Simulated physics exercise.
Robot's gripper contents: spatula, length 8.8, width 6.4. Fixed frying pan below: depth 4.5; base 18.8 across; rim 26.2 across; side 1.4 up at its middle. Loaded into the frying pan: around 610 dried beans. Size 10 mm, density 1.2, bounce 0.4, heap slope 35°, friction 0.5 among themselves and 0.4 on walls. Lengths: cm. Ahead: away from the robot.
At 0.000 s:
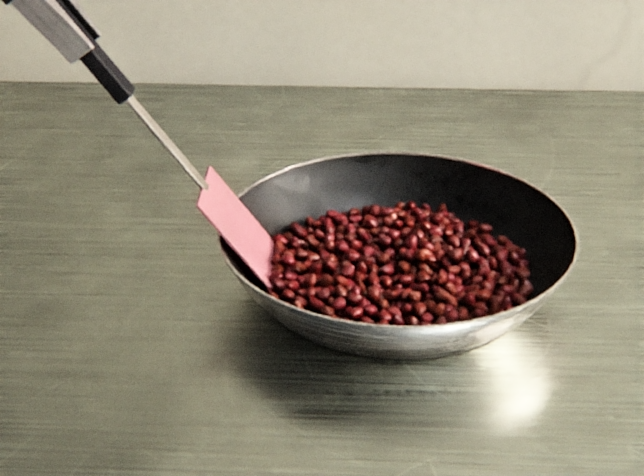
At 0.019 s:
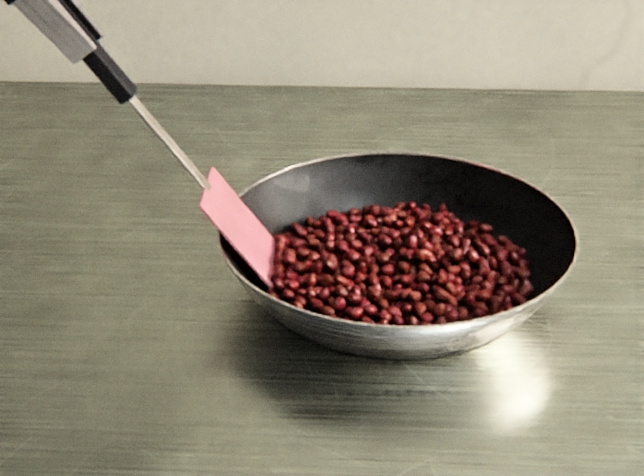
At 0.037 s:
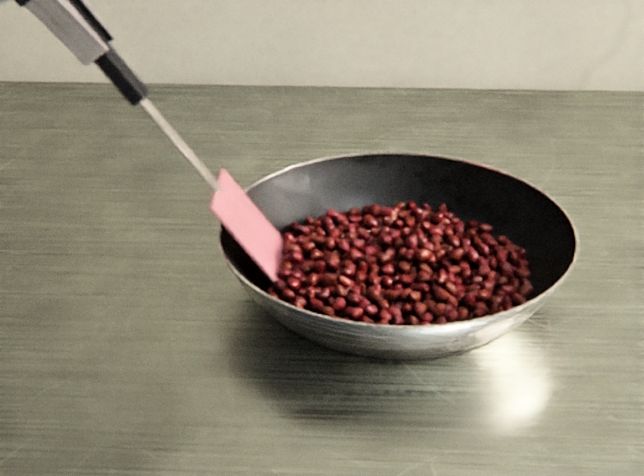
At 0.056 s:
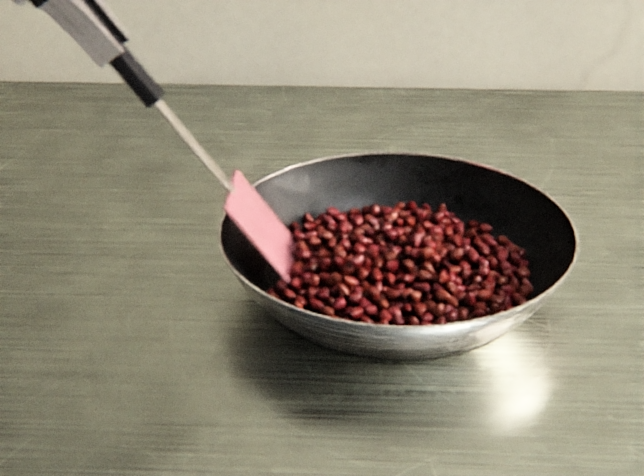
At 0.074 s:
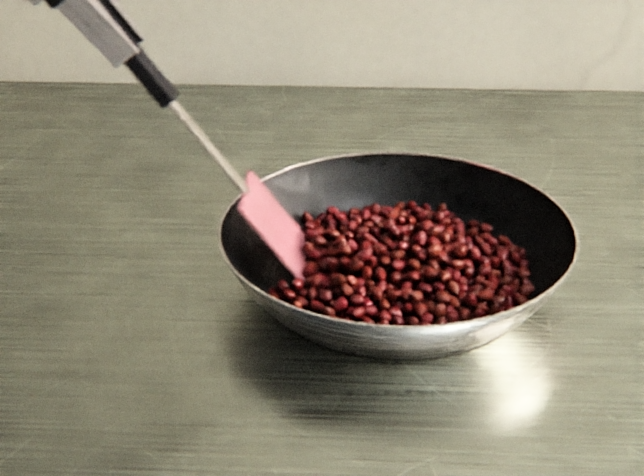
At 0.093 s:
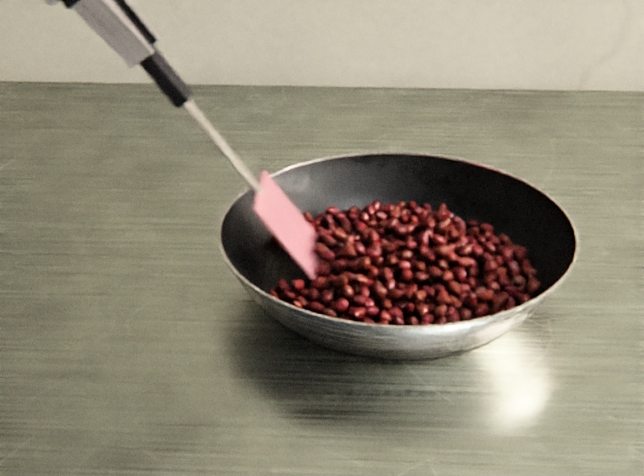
On a brushed metal surface, a robot's gripper holds a pink spatula at the left inside edge of a dark frying pan heaped with reddish dried beans. After barely moving at first, the spatula slides right into the heap, pushing the nearest beans slightly while the pan stays still.
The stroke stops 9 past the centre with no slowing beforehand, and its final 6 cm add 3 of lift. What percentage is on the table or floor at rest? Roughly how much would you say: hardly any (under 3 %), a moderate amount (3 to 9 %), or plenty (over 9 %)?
I'd say a moderate amount.
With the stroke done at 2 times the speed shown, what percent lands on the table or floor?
20 %.
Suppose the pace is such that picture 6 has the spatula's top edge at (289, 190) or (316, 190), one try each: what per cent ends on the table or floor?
About 10 and 15 percent.
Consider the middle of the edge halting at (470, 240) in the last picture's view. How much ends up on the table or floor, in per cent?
Something near 0 in a hundred.
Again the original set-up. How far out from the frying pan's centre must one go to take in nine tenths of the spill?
25 cm.
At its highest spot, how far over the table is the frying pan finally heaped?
Near 5.5 centimetres high.
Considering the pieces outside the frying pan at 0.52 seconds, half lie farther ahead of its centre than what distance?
16 cm.
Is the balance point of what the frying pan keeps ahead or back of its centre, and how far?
It sits some 4.0 centimetres ahead of centre.
By 0.19 s, sloping 54°, highest piece 4 above the table; 609 in the frying pan.
By 0.28 s, sloping 54°, highest piece 5 above the table; 609 in the frying pan.
By 0.52 s, sloping 54°, highest piece 5 above the table; 580 in the frying pan, 29 on the table or floor.
By 1.58 s, sloping 54°, highest piece 5 above the table; 579 in the frying pan, 30 on the table or floor.
Final count, 579 in the frying pan, 30 on the table or floor. That is 5 % on the table or floor.
